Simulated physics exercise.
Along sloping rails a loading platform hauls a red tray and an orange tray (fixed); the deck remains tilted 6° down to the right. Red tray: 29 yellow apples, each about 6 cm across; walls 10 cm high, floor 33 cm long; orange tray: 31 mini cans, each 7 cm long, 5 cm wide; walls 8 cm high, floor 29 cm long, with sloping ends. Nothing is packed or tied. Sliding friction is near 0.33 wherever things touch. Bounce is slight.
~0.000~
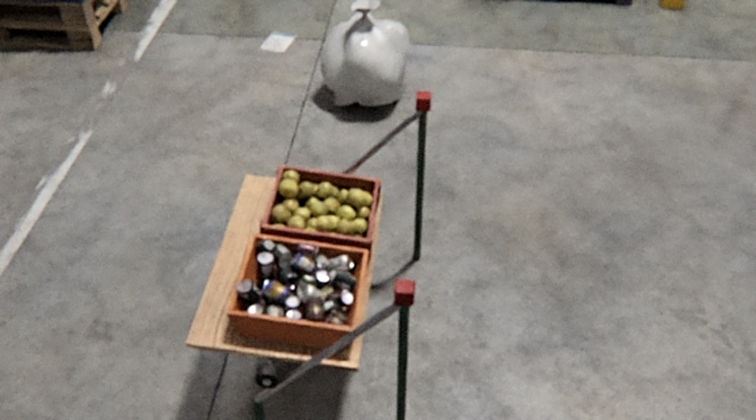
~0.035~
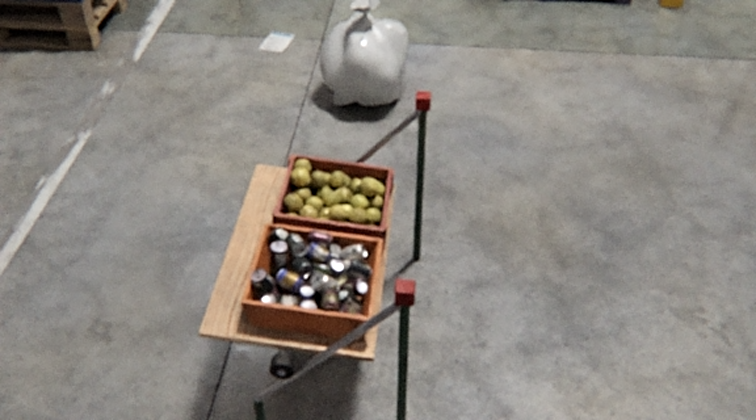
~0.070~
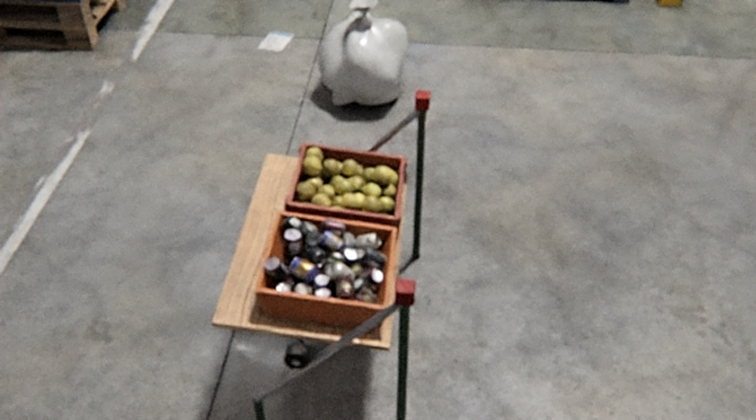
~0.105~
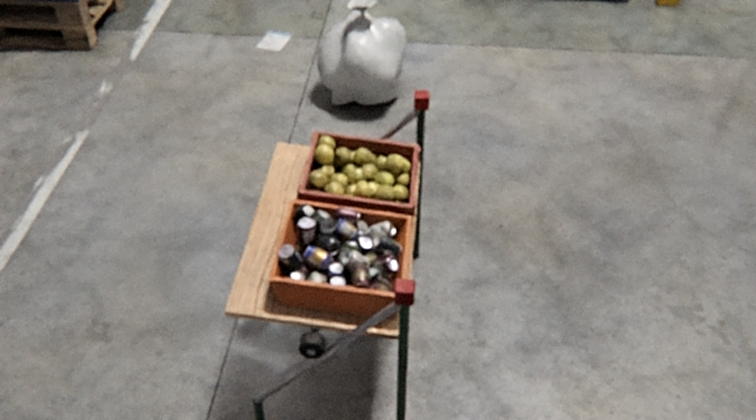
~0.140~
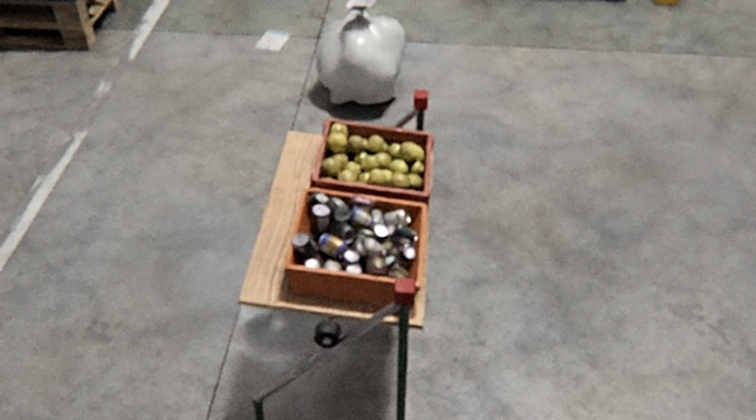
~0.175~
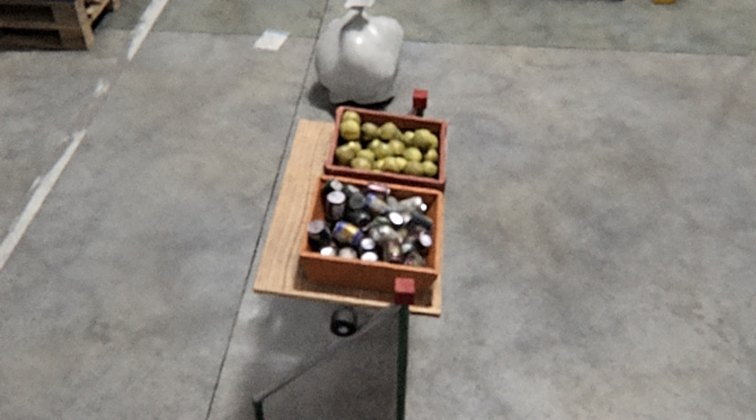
A wooden platform carrying two open trays sits among dark rails with red-capped posts, seen from above on a grey concrete floor marked by a worn white line. The red tray behind holds yellow-green apples and the orange one in front holds small cans, with a white sack beyond and a pallet upper left. The platform glides steadily up and to the right, its load riding along, while the view stays fixed.
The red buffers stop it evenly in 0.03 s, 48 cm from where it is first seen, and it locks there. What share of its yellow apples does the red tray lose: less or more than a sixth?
Out of the red tray go over a sixth of the yellow apples.
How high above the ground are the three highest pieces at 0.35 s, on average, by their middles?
Roughly 98 cm.
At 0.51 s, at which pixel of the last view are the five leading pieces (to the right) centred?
Near (538, 152).
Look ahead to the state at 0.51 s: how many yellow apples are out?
About 8.
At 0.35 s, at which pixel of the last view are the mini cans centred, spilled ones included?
At about (432, 185).
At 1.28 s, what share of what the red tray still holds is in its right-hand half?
Roughly 80 in a hundred.
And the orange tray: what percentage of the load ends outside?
Orange tray 50 per cent.
After 0.23 s, it meets the buffers.
After 0.35 s, the red tray is down by 1 of 29 and the orange tray is down by 1 of 31.
After 0.51 s, the red tray is down by 8 of 29 and the orange tray is down by 10 of 31.
After 0.73 s, the red tray is down by 9 of 29 and the orange tray is down by 15 of 31.
Final count (at 1.28 s), the red tray is down by 10 of 29 and the orange tray is down by 15 of 31. Asked share, 10 of 29, 34 per cent.
